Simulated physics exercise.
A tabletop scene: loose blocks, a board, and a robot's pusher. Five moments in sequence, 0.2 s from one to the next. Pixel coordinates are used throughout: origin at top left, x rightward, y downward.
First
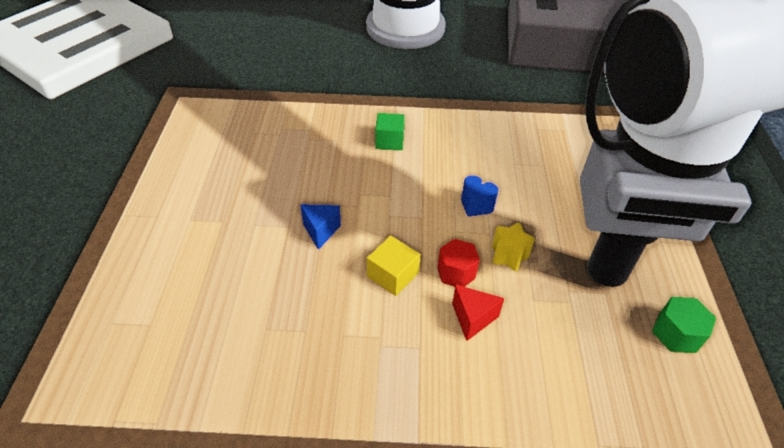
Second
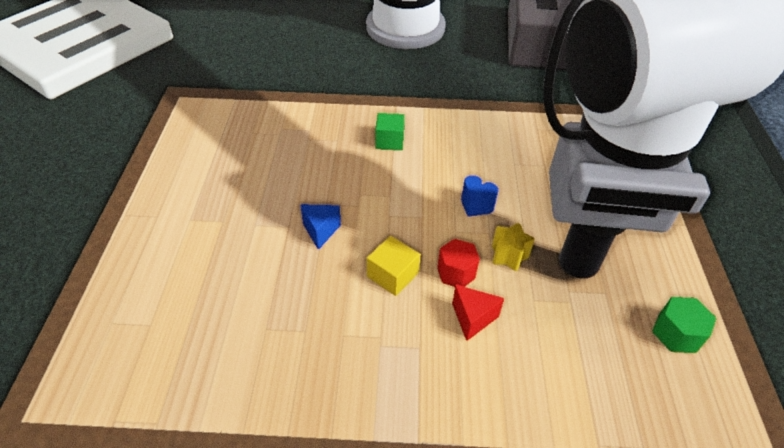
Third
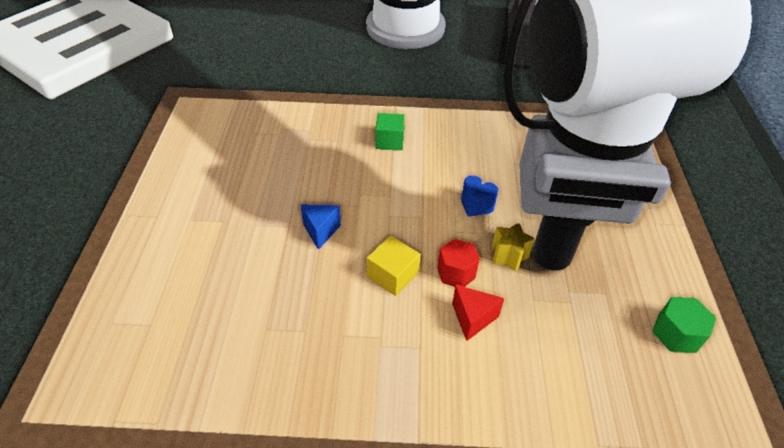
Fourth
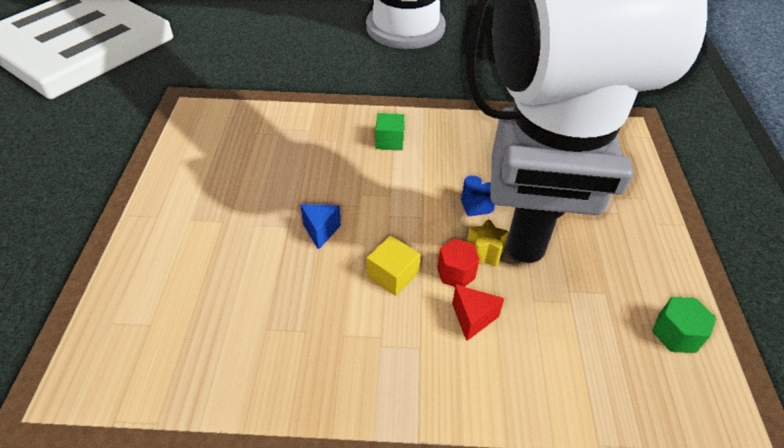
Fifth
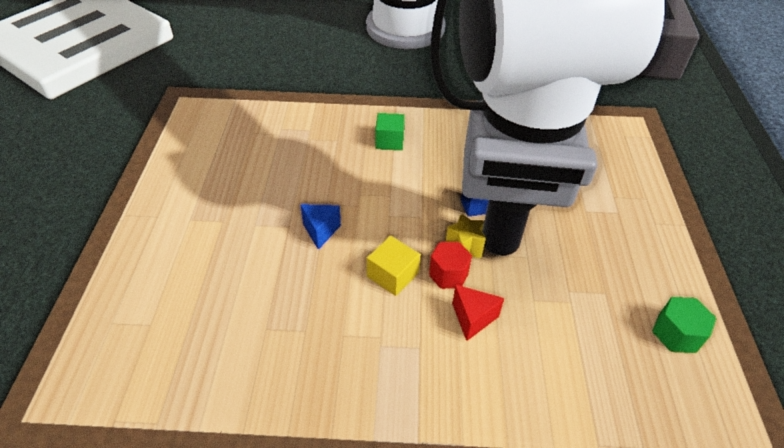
To begin with, a robot arm's black pusher stands at the right of a wooden board scattered with coloured blocks, then slides left toward the yellow star. It pushes the star a short way left, and the red hexagon shifts slightly left too, while the other blocks stay still.
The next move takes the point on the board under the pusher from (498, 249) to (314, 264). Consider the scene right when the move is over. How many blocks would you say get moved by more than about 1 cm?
My best guess is that three blocks or more move over 1 cm.
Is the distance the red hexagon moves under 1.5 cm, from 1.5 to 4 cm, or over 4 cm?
Of the three bands, it's 1.5 to 4 cm.
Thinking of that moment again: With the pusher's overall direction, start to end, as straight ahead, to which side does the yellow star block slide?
It moves right.
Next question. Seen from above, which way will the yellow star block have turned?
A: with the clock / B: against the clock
A - with the clock.
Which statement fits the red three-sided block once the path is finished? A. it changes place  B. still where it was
That would be B.
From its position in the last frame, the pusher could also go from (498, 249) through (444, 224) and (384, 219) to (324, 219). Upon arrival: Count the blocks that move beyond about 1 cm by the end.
Moved: Exactly two.
On the path given first. One third of the way, pusher (437, 247); yellow four-sided block (387, 257); red hexagon (431, 266), turned 75° anticlockwise; yellow star block (404, 229).
Two thirds of the way, pusher (376, 252); yellow four-sided block (350, 273), turned 60° anticlockwise; red hexagon (427, 269), turned 95° anticlockwise; yellow star block (346, 226), turned 30° clockwise.
At the end, pusher (313, 257); blue three-sided block (293, 199), turned 15° clockwise; yellow four-sided block (334, 279), turned 120° anticlockwise; red hexagon (427, 269), turned 95° anticlockwise; yellow star block (306, 219), turned 70° clockwise; red three-sided block still.
